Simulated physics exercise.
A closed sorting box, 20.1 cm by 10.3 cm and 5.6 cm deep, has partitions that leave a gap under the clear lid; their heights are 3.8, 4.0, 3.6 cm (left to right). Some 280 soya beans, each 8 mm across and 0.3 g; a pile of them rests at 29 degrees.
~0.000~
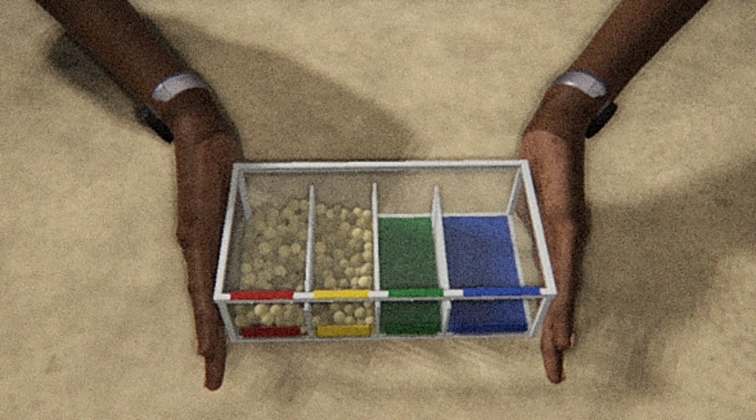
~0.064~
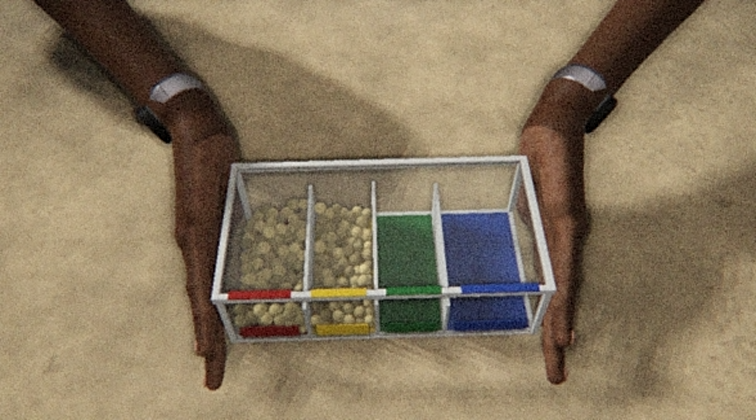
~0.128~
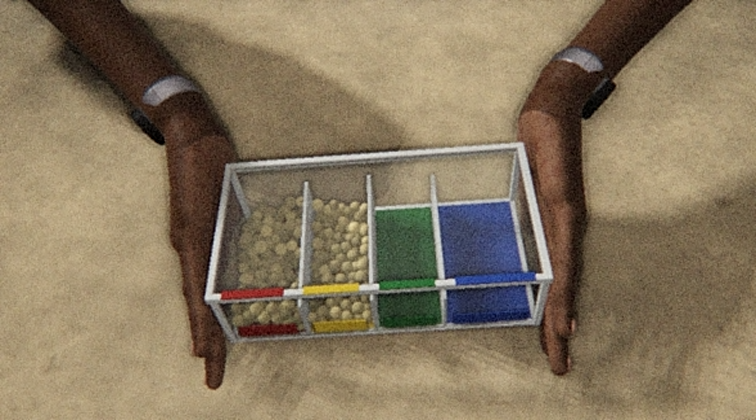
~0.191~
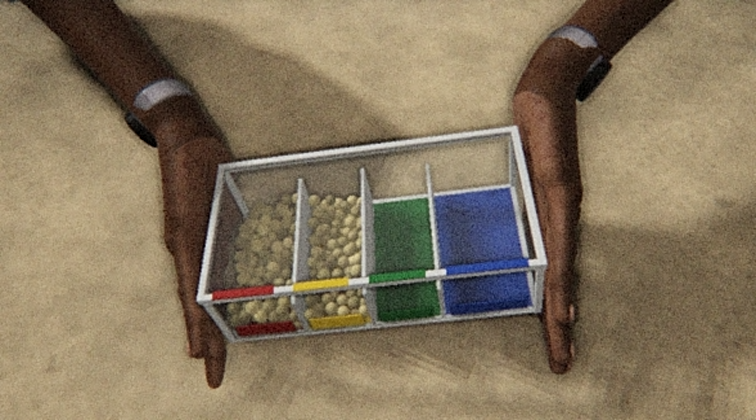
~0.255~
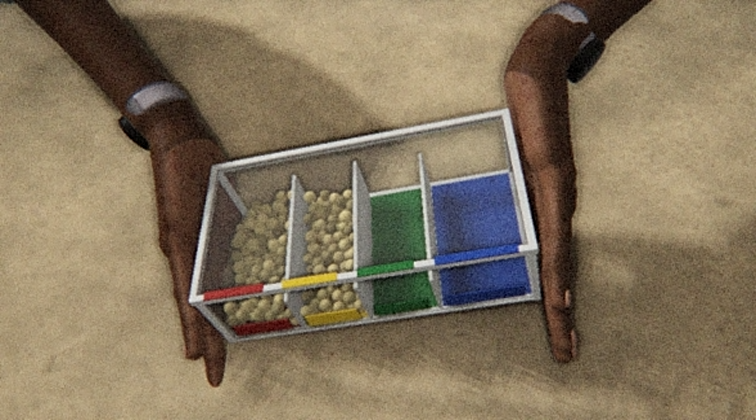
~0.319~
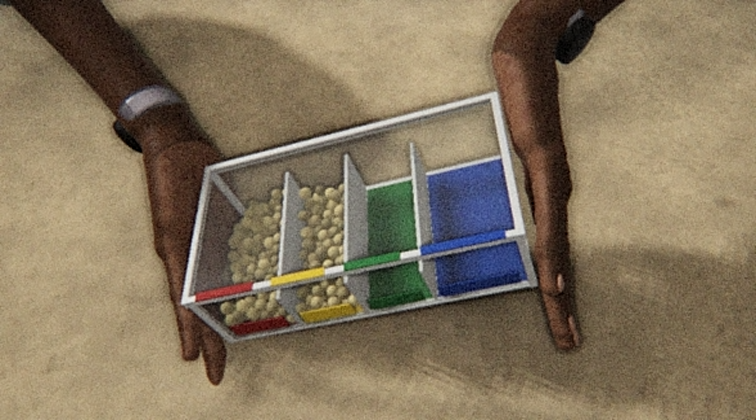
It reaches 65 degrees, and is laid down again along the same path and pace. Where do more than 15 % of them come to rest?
Red compartment: Over; blue compartment: Under; green compartment: Under; yellow compartment: Over.
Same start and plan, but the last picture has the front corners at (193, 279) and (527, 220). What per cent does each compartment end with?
Red 60, blue 0, green 0, yellow 40.
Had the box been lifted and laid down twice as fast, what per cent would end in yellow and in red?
In that case yellow 40, red 60.
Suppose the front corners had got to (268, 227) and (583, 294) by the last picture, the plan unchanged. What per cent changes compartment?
It would be near 5 per cent.
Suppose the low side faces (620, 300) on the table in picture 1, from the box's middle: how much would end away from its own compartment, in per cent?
Some 0 per cent.
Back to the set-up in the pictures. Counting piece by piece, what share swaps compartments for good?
About 0 per cent.
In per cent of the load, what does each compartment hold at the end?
Red 60, blue 0, green 0, yellow 40.
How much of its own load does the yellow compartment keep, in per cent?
Roughly 100 per cent.
Then, at 1.08 s, tilt 63 degrees; red 60 %, yellow 40 %.
After 1.58 s, tilt 27 degrees; red 60 %, yellow 40 %.
After 2.15 s, tilt 0 degrees; red 60 %, yellow 40 %.
In the end, at 2.5 s, red 60 %, blue 0 %, green 0 %, yellow 40 %.
